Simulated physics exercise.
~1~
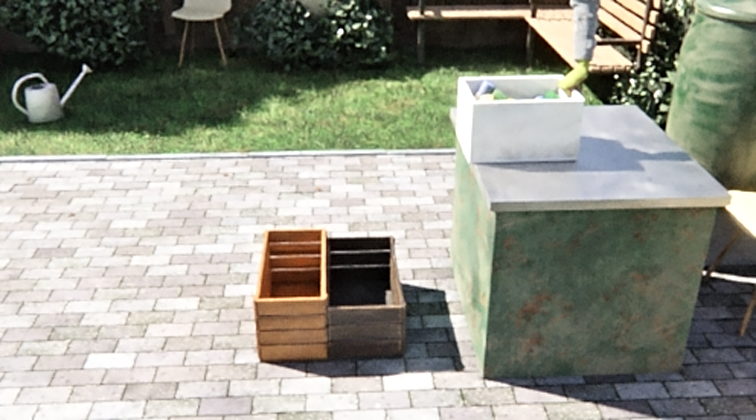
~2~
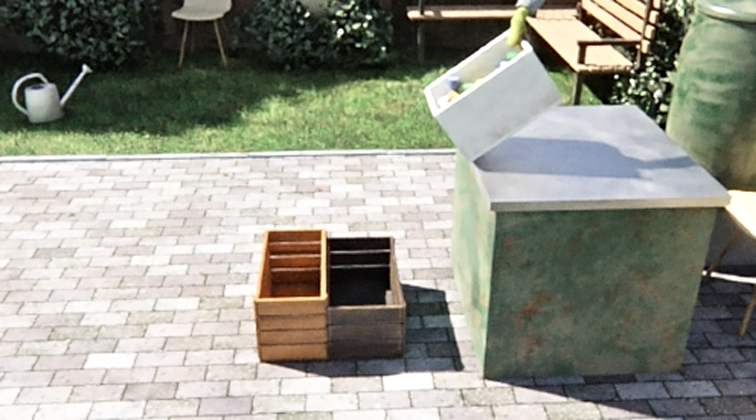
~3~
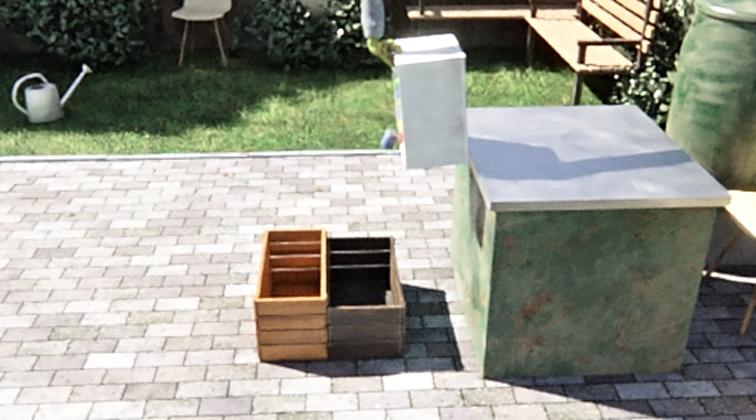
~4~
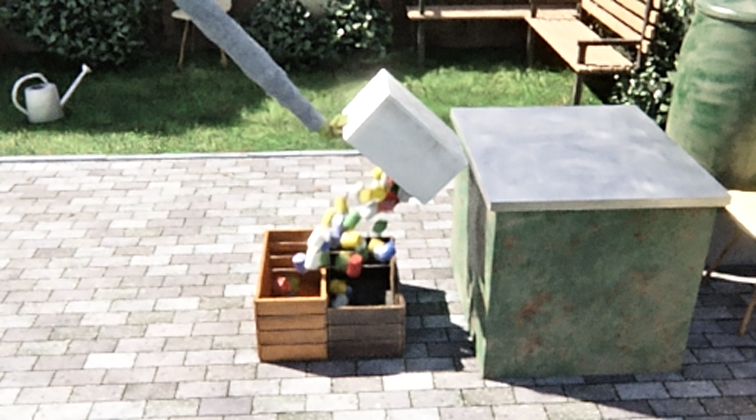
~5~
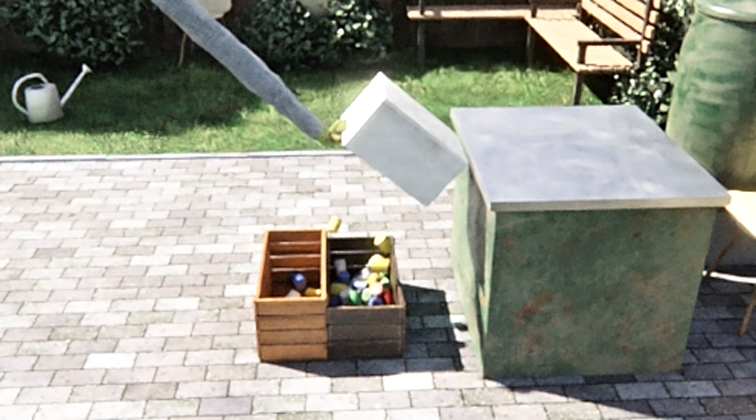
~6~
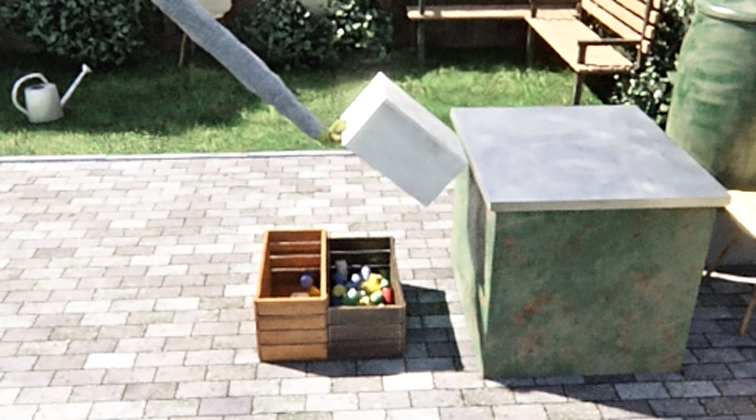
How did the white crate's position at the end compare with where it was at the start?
It started upright on top of the bench, and by the end it was held lower and further left, tipped over just off the bench's left edge.
